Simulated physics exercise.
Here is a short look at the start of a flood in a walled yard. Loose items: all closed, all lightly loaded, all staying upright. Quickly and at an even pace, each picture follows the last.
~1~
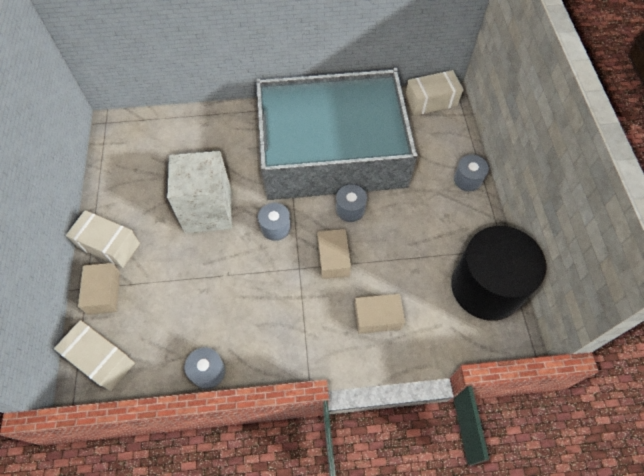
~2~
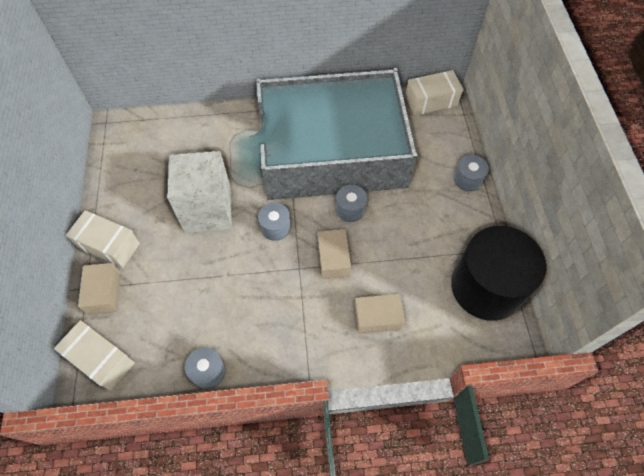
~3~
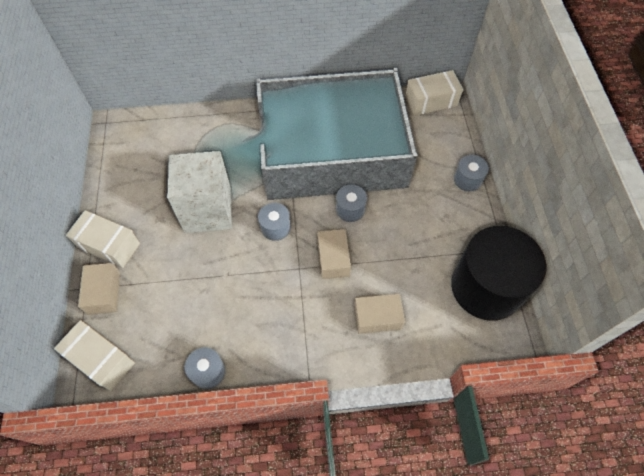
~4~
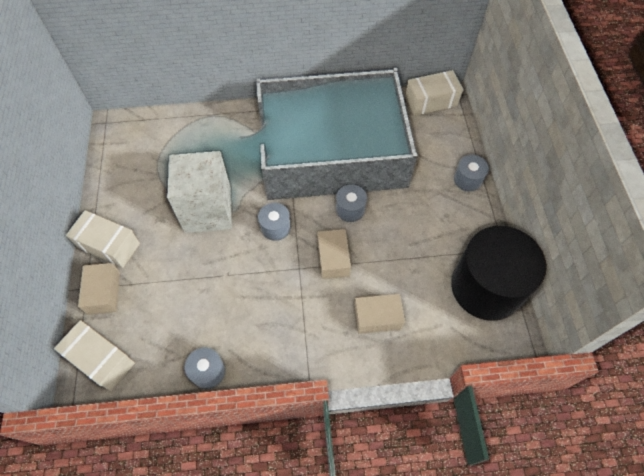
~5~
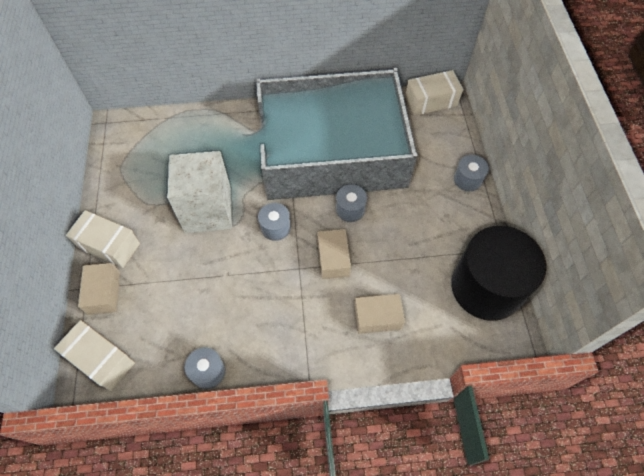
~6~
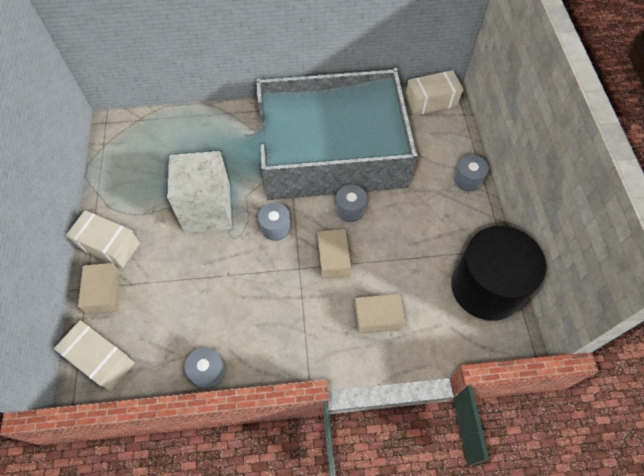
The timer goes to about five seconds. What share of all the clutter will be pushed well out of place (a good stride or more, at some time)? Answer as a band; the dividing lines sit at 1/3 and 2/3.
1/3 to 2/3.
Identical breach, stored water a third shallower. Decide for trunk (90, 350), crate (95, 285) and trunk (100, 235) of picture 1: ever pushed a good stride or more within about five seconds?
Result by item: Covered it; covered it; covered it.
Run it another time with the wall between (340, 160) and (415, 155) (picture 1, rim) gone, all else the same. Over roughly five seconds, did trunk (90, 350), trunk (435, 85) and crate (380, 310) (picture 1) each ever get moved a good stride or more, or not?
The first: Fell short; the second: Fell short; the third: Went past that.
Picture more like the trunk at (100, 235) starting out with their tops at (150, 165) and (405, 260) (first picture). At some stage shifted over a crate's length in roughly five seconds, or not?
Taking them in order, the first one goes the distance and the second one never gets that far.
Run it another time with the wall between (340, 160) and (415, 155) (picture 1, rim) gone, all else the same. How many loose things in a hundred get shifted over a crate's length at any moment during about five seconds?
I'd say around 50 per cent.
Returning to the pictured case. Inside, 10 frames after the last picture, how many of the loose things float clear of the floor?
Counted: 0.
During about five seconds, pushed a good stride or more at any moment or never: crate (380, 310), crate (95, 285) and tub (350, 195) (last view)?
One, under that distance; two, displaced that much; three, under that distance.
A moment on, 0 of 10 are well off their spots; 0 afloat.
Next, 1 of 10 are well off their spots; 0 afloat.
Later, 3 of 10 are well off their spots; 2 afloat.
In the end, 4 of 10 are well off their spots, and 4 have been at some point; 4 afloat.
